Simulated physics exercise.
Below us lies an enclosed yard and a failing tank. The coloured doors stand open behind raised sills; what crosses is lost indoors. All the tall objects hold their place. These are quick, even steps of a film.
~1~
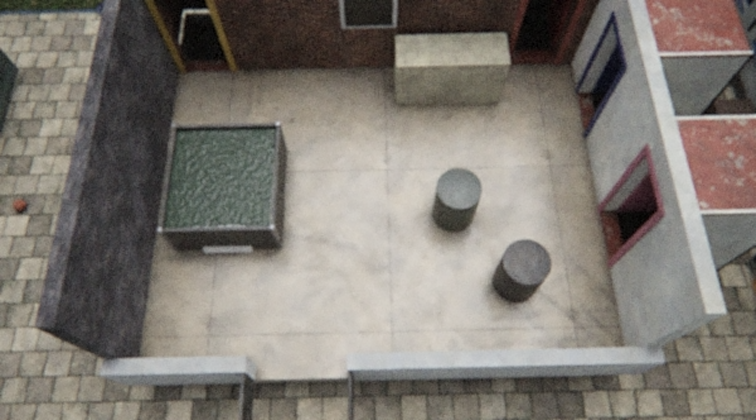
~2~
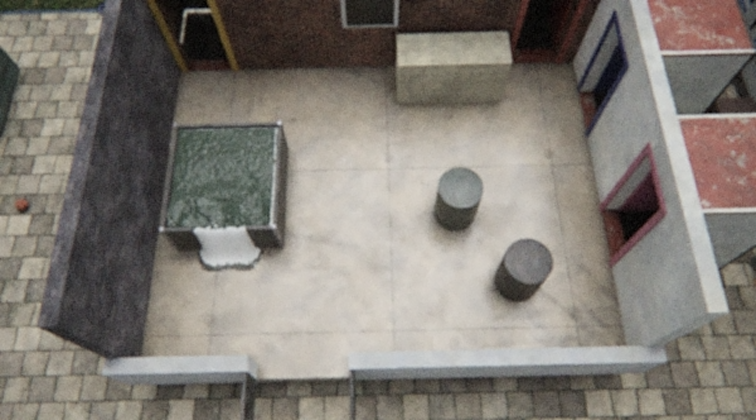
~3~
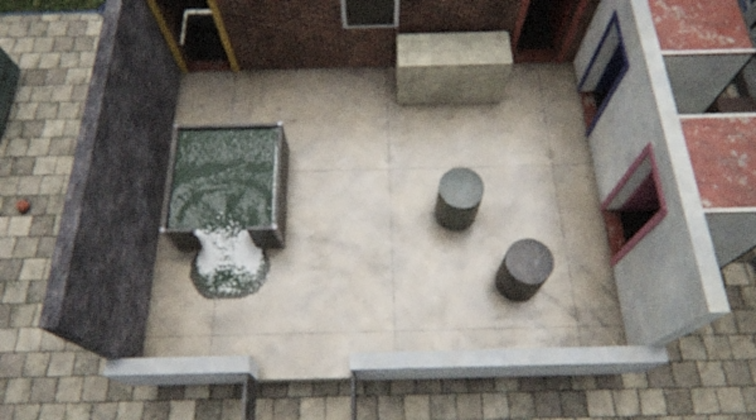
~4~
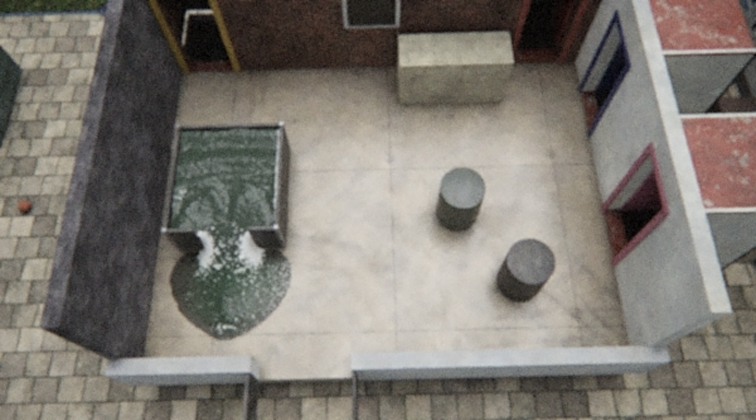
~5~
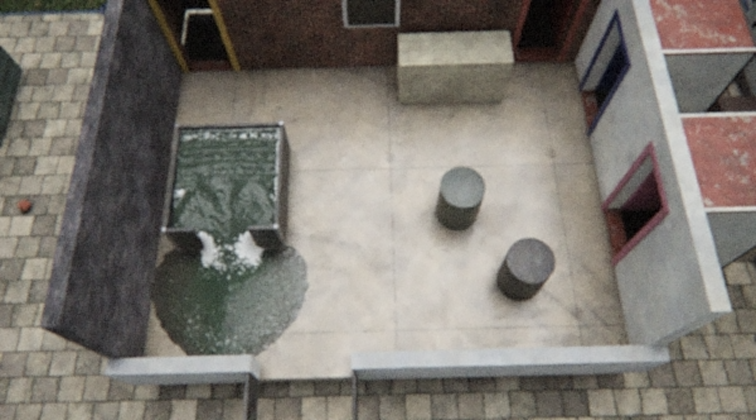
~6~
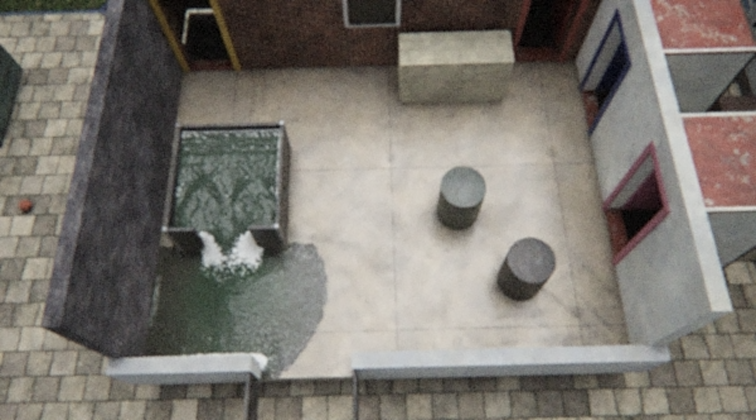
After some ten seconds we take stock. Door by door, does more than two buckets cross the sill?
In the end: The yellow door lets in a lot; the pink door admits no more than that; the blue door admits no more than that; the red door admits no more than that.
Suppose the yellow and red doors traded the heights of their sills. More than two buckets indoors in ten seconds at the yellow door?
One by one: Yellow door holds.
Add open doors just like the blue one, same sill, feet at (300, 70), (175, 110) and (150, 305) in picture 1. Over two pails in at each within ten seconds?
In turn: Keeps below it, stays under, passes that mark.
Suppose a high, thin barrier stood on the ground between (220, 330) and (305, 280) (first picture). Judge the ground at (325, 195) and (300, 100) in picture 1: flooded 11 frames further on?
In turn: Wet, dry.
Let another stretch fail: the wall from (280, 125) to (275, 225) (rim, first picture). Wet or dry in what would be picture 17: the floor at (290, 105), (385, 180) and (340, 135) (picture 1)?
One after the other: Free of water, awash, awash.
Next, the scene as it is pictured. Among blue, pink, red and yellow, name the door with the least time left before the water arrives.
It is the one in yellow.
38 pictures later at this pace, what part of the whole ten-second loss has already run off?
About 70 per cent.
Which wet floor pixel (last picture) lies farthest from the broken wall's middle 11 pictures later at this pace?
Roughly at (457, 358).
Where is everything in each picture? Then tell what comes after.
In the first picture, the tank at (223, 177) is whole and still.
In the second picture, the front is at (252, 264), out from the gap at (226, 239).
In the third picture, water pours out at (228, 240) and has run to (208, 293).
In the fourth picture, water pours out at (229, 241) and has run to (231, 335).
In the fifth picture, water pours out at (229, 240) and has run to a hidden place.
In the sixth picture, the front is at a hidden place, out from the gap at (230, 240).
A moment on, water covers 15 % of the floor; the yellow door not reached, the pink door not reached, the blue door not reached, the red door not reached.
Next, water covers 15 % of the floor; the yellow door not reached, the pink door not reached, the blue door not reached, the red door not reached.
Then, water covers 30 % of the floor; the yellow door not reached, the pink door not reached, the blue door not reached, the red door not reached.
Later, water covers 50 % of the floor; the yellow door over two buckets in, the pink door wet at the sill, nothing in, the blue door not reached, the red door not reached.
In the end, water covers 80 % of the floor; the yellow door far over two buckets in, the pink door wet at the sill, nothing in, the blue door wet at the sill, nothing in, the red door wet at the sill, nothing in.
